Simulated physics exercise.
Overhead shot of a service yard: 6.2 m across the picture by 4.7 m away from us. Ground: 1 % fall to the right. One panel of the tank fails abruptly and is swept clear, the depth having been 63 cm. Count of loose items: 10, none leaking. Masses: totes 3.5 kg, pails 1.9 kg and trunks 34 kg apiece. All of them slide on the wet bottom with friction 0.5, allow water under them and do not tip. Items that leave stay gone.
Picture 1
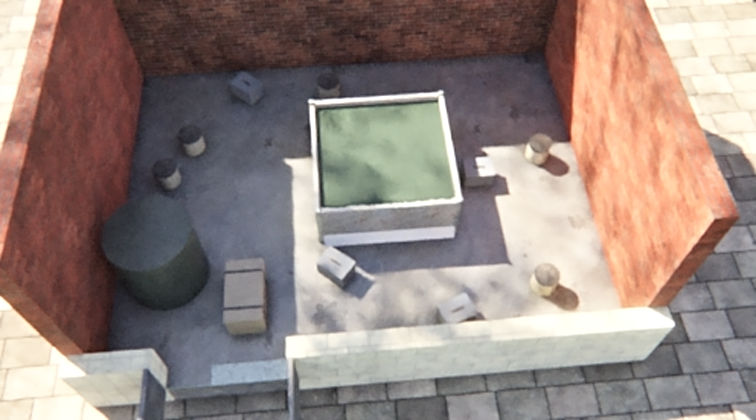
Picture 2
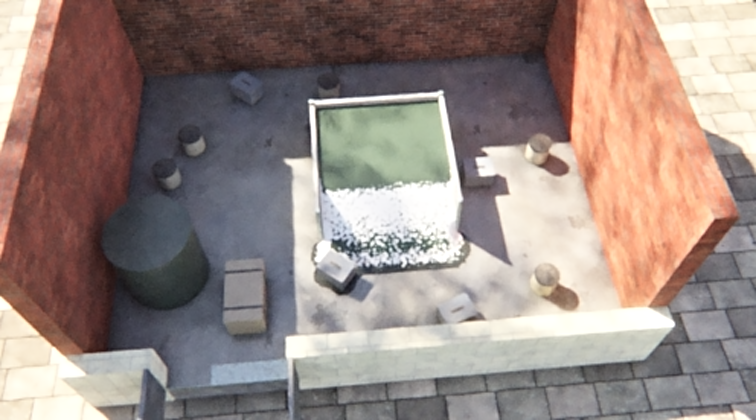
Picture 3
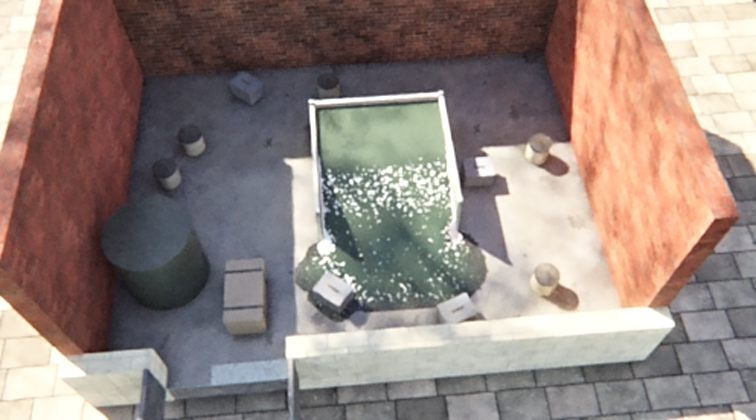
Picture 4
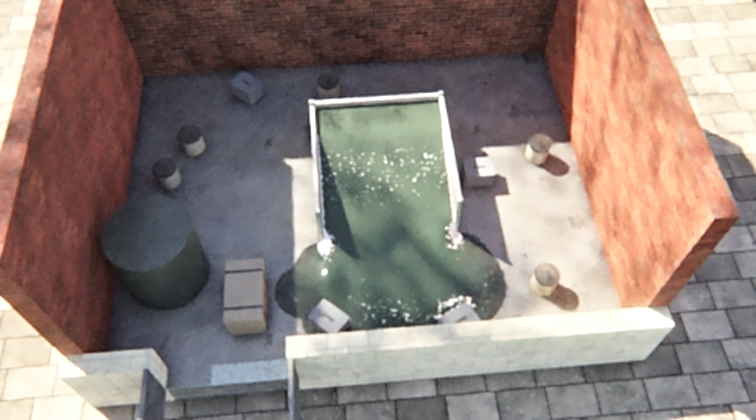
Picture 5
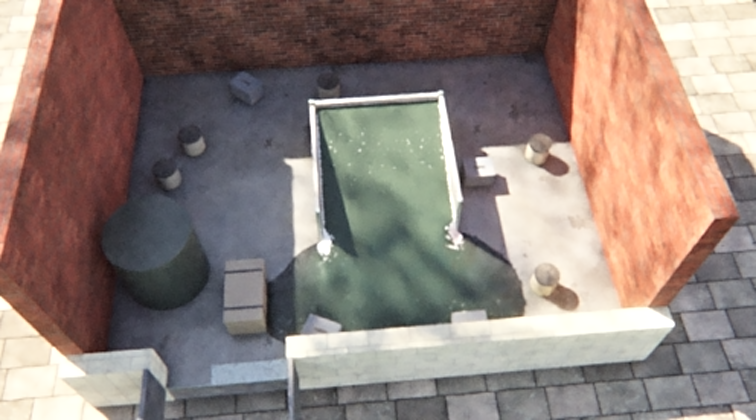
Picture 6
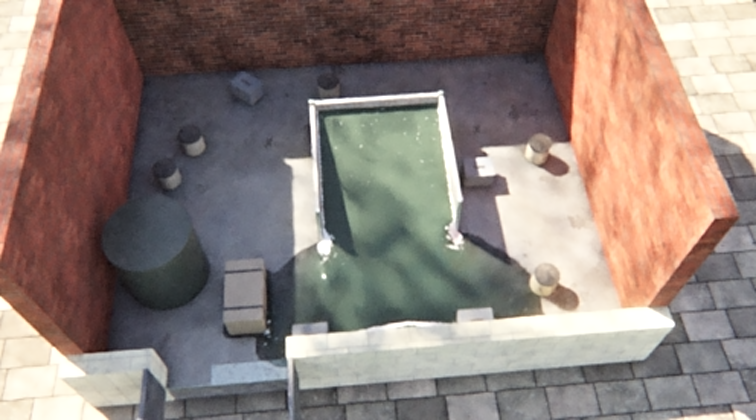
Green water bursts through the near side of a raised tank in a brick-walled yard, foaming white as it drops to the floor. It spreads toward the low front wall, pushing a grey tote up to it and shifting another slightly, while the foam thins and the pool widens around them.
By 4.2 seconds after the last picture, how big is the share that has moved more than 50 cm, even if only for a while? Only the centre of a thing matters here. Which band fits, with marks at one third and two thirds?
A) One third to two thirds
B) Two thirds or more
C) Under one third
The answer is A.
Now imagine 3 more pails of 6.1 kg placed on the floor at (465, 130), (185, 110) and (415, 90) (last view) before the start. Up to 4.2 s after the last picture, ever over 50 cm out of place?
So it's stays below, then stays below, then stays below.
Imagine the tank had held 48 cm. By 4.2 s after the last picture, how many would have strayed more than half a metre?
It would come to 4 of them.
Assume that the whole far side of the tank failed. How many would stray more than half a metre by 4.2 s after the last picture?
The count would be 7.
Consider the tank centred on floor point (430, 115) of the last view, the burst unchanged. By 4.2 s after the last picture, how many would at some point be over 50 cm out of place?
6.
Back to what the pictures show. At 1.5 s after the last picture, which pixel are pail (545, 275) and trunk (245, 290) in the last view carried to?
They should sit about (582, 207) and (215, 277) in the last view.
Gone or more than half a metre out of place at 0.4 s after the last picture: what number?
I make it 2 by then.
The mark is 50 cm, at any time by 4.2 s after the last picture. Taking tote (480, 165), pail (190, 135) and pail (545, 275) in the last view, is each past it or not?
Well, in turn that's not reaching it, topping it, topping it.
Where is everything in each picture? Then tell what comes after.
In the first picture, a tote at (336, 262), on the bottom; a tote at (457, 309), on the bottom; water covers 3.0 m2; 0 of 10 have shifted.
In the second picture, a tote at (336, 265) rests on the ground, 4 cm from its start; a tote at (457, 309) rests on the ground; 3.9 m2 under water; 0 of 10 have shifted.
In the third picture, a tote at (333, 288) rests on the ground, 36 cm from its start; a tote at (457, 309) rests on the ground; 5.0 m2 under water; 1 of 10 have shifted.
In the fourth picture, a tote at (329, 317), on the bottom, 74 cm from its start; a tote at (460, 320), on the bottom, 13 cm from its start; 6.3 m2 under water; 2 of 10 have shifted.
In the fifth picture, a tote at (321, 331) rests on the ground, 91 cm from its start; a tote at (470, 323), on the bottom, 24 cm from its start; water covers 7.2 m2; 2 of 10 have shifted.
In the sixth picture, a tote at (310, 336), afloat, 101 cm from its start; a tote at (477, 321) floats, 27 cm from its start; water covers 7.7 m2; 2 of 10 have shifted.
Then, 0.4 s after the last picture 2 of 10 are over 50 cm from their spots; 2 afloat.
Then, 1.5 s after the last picture 3 of 10 are over 50 cm from their spots; 2 afloat.
Then, 2.8 s after the last picture 4 of 10 are over 50 cm from their spots; 2 afloat.
Then, 4.2 s after the last picture 6 of 10 are over 50 cm from their spots, and 6 have been at some point; 5 afloat.
